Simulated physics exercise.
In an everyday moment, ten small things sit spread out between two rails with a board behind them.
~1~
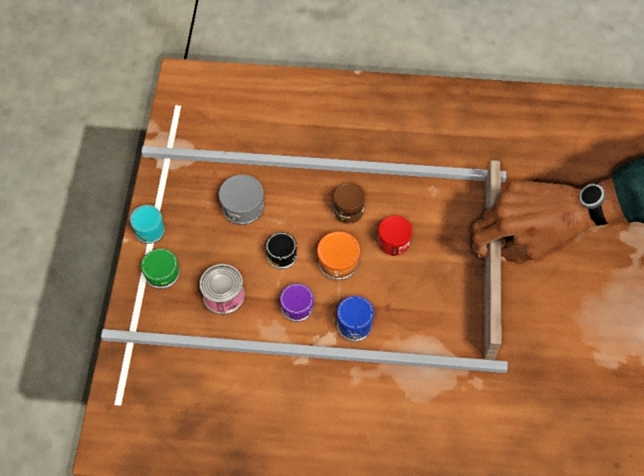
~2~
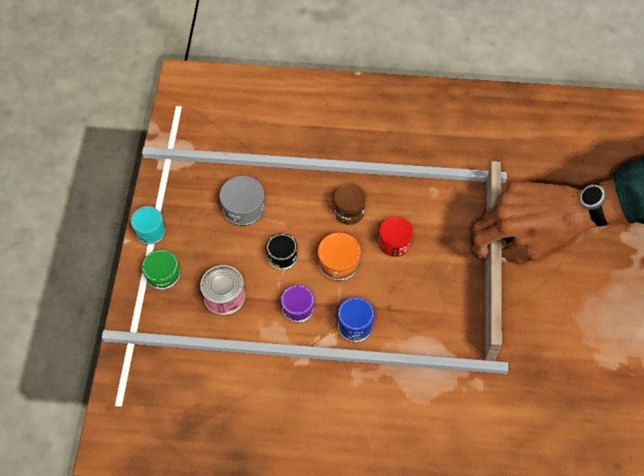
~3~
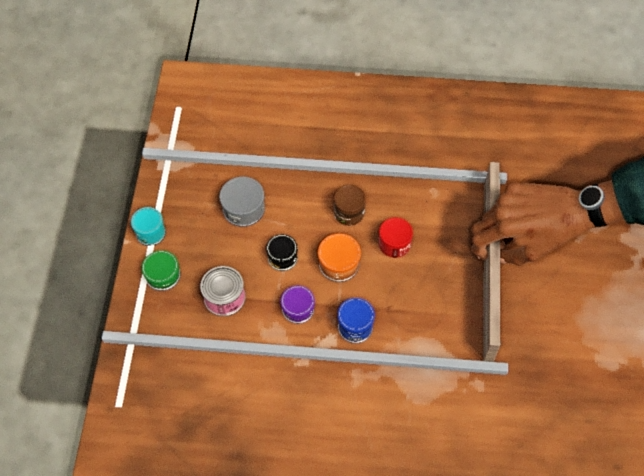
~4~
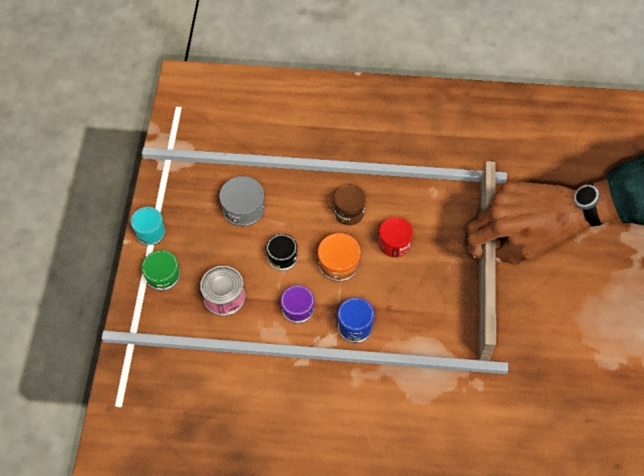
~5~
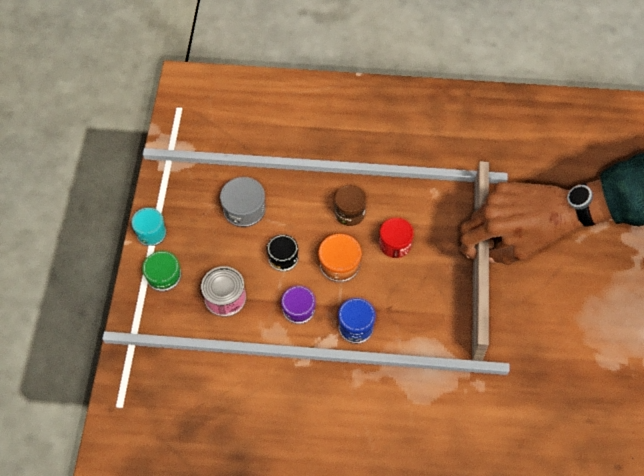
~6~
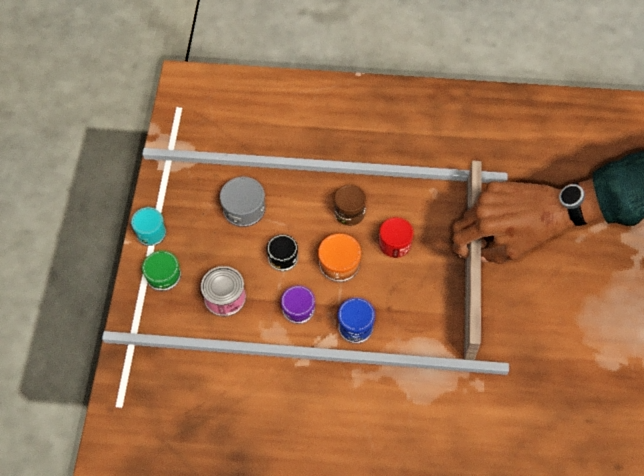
The clip shows ten small coloured tins and pots spread between two rails on a wooden table, near a white strip, as a hand wearing a watch slides a board slightly left while the containers stay still.
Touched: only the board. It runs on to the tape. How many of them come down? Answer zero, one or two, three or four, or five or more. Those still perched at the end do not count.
Five or more.
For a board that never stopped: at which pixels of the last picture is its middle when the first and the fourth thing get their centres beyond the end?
At (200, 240) for the first, at (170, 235) for the fourth.
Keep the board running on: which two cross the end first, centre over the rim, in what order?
Turquoise tin, green pot.
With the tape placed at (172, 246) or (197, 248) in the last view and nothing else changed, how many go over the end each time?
First try 2, second try 1.
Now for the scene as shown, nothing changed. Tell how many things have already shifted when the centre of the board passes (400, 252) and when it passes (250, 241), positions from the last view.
Tally: First 1; then 8.
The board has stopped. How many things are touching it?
5 touch it.
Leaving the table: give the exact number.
Exactly 5.
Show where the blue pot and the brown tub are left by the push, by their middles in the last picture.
Blue pot: About (117, 313); brown tub: About (147, 178).
A little later, none off yet; turquoise tin at rest near (149, 227); green pot at rest near (162, 271); pink pot at rest near (224, 292).
Next, none off yet; turquoise tin at rest near (149, 227); green pot at rest near (162, 271); pink pot shifted about its own width near (198, 292).
When it is over, the number that fall off is five or more; down, black pot, grey pot, pink pot, green pot and turquoise tin.
